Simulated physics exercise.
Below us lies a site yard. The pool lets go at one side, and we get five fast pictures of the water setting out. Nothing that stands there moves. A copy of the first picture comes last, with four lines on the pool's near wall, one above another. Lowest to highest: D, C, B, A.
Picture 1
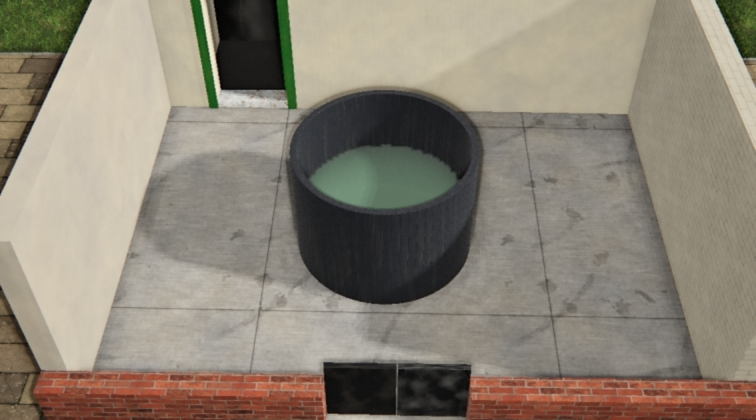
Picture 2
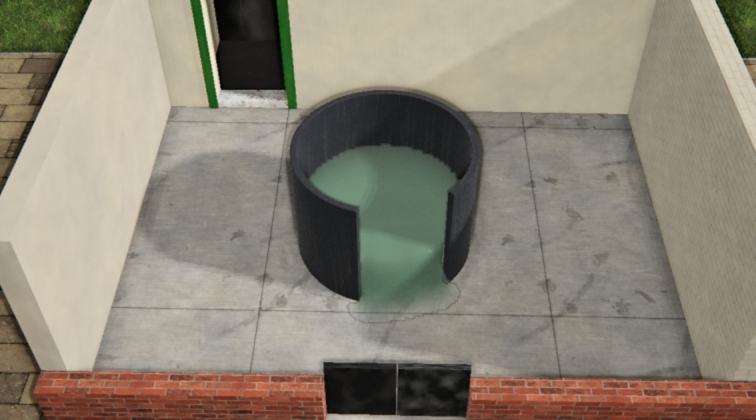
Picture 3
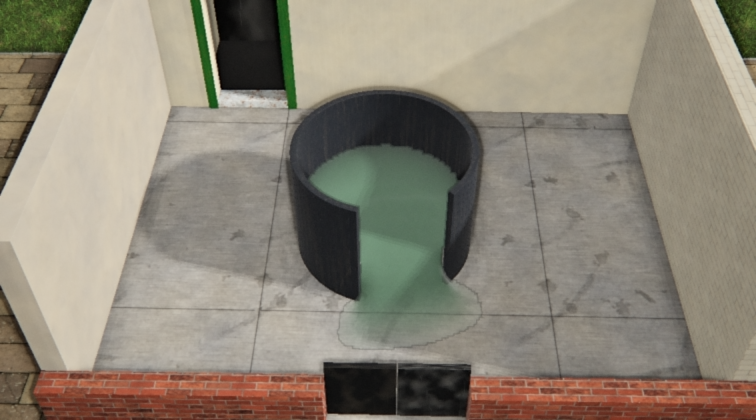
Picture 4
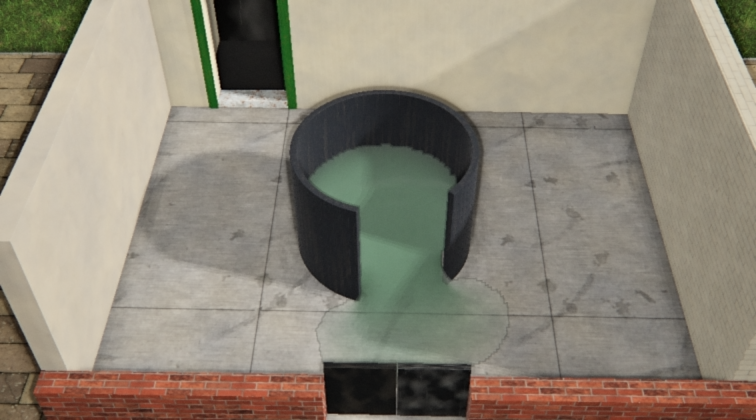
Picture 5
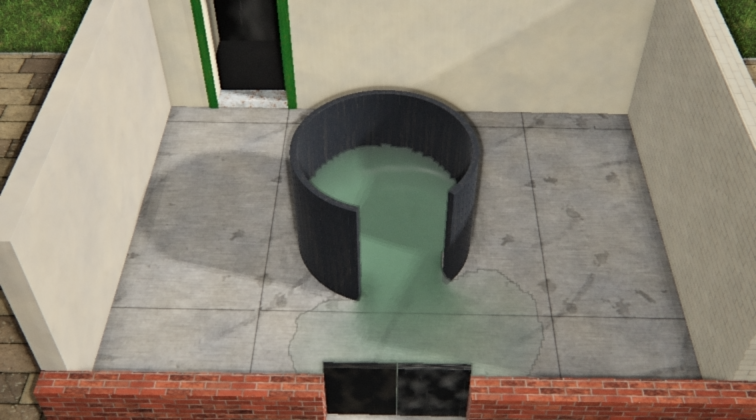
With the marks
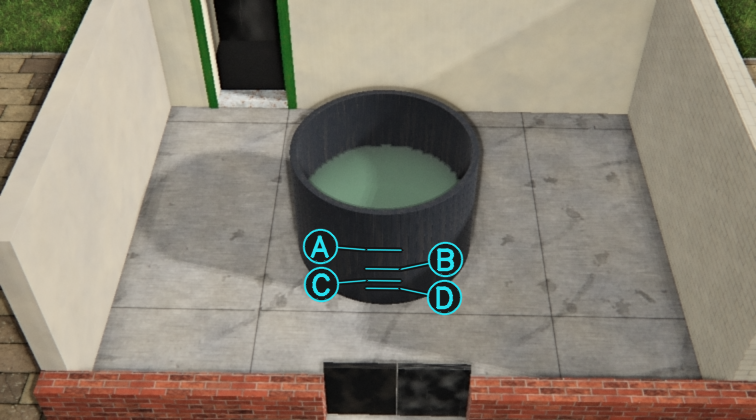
Round dark pool opening at the front in a walled concrete yard, cloudy green water pouring out and spreading across the ground.
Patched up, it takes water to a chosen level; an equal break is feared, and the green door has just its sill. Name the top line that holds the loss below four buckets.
A will do.
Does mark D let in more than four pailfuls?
No, not at all.
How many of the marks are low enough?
All of them.
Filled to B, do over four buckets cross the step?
No, not at all.
On the marked copy, A at (383, 249); B at (383, 269); C at (383, 280); D at (383, 288); from the bottom up D, C, B, A.
If A is chosen, a splash gets over, under a bucket.
If B is chosen, nothing gets over.
If C is chosen, nothing gets over.
If D is chosen, nothing gets over.
